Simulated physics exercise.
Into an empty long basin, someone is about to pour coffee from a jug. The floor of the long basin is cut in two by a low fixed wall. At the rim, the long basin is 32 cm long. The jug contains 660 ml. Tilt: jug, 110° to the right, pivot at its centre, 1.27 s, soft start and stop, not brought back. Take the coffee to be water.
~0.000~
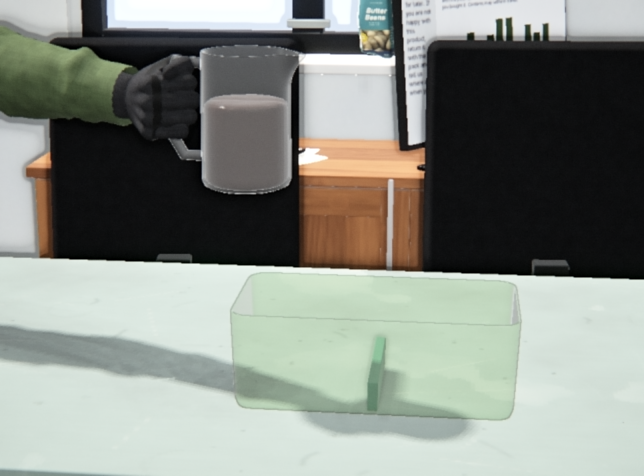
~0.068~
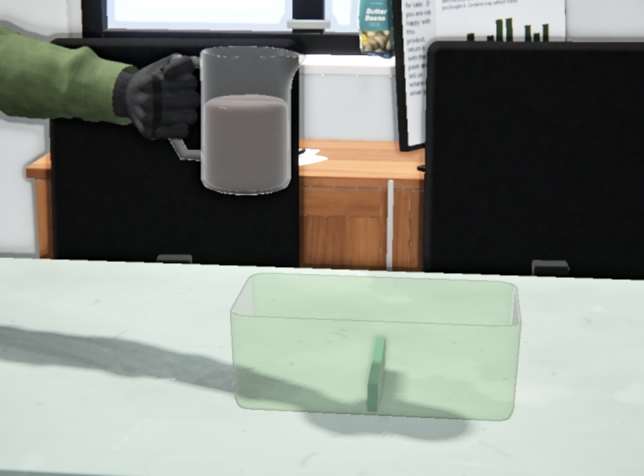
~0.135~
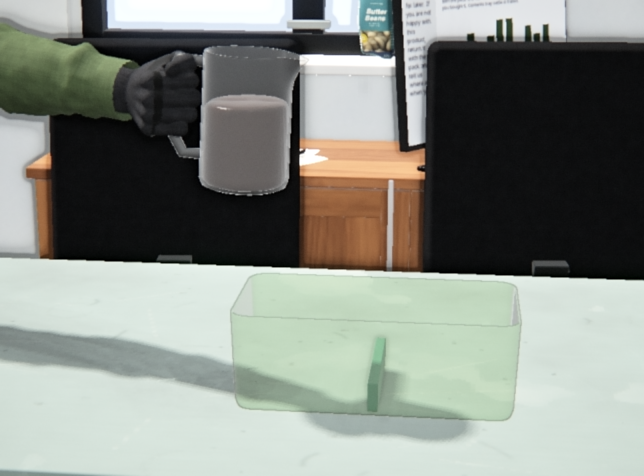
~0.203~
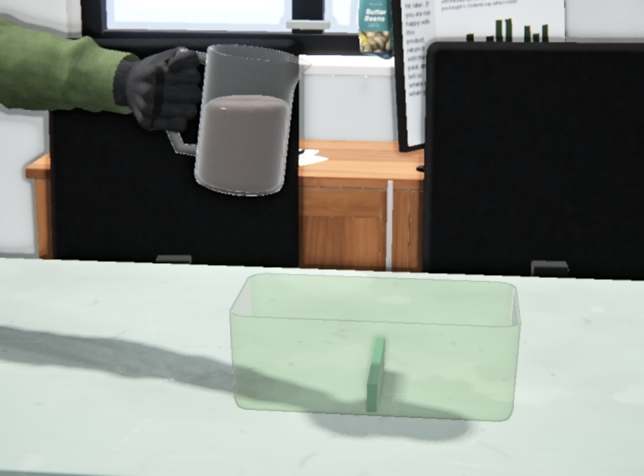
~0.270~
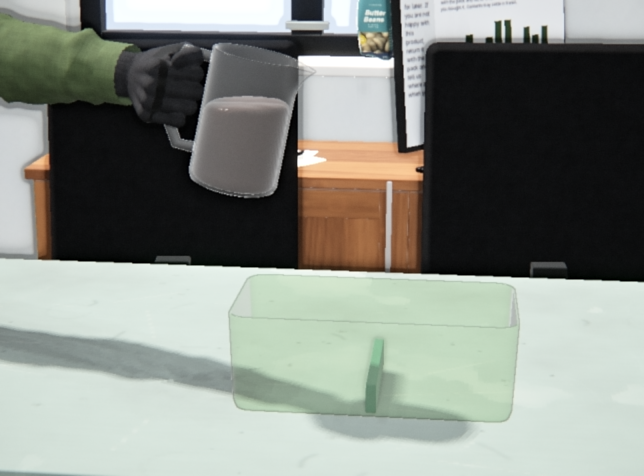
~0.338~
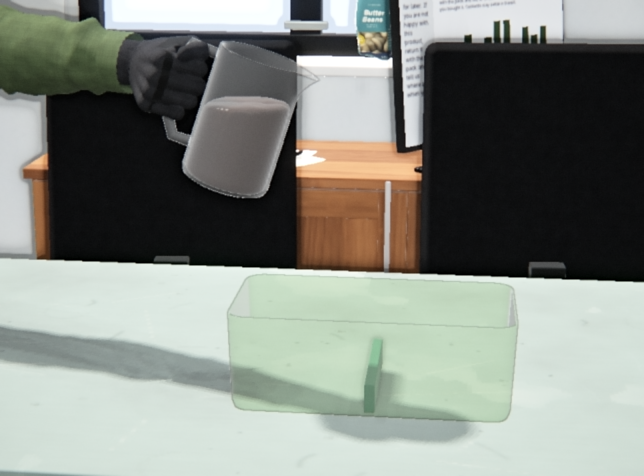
In an office, above a pale tabletop, a gloved hand in a green sleeve holds a clear jug partly filled with greyish-brown liquid, over and to the left of an empty, green-tinted long basin. The hand keeps the jug nearly upright at first, then gradually tilts it modestly to the right.
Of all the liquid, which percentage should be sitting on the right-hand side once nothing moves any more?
Around 69 per cent should be sitting there.
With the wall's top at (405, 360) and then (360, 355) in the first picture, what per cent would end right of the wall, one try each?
Around 15 and 90 percent, in that order.
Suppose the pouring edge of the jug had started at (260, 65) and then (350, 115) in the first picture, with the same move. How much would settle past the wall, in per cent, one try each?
Roughly 10 per cent the first time and 90 per cent the second.
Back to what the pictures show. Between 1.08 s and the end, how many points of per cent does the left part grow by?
Change: Approx. 26 %.
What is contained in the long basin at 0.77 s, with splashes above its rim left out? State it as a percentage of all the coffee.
Around 0 percent.
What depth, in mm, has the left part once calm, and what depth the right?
The left side settles near 8 mm and the right side near 20 mm.
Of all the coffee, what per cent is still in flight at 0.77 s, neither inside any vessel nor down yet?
5 %.
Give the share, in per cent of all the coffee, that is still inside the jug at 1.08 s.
Near 38 percent, more or less.
After 0.77 s the tilt is 73° and 95 per cent is still to pour, 0 is left of the wall and 0 right of it.
After 1.08 s the tilt is 104° and 39 per cent is still to pour, 2 is left of the wall and 29 right of it.
After 1.41 s the tilt is 110° and 3 per cent is still to pour, 21 is left of the wall and 67 right of it.
After 1.77 s the tilt is 110° and 0 per cent is still to pour, 28 is left of the wall and 69 right of it.
In the end 28 per cent lies left of the wall, 69 right of it and 3 outside.
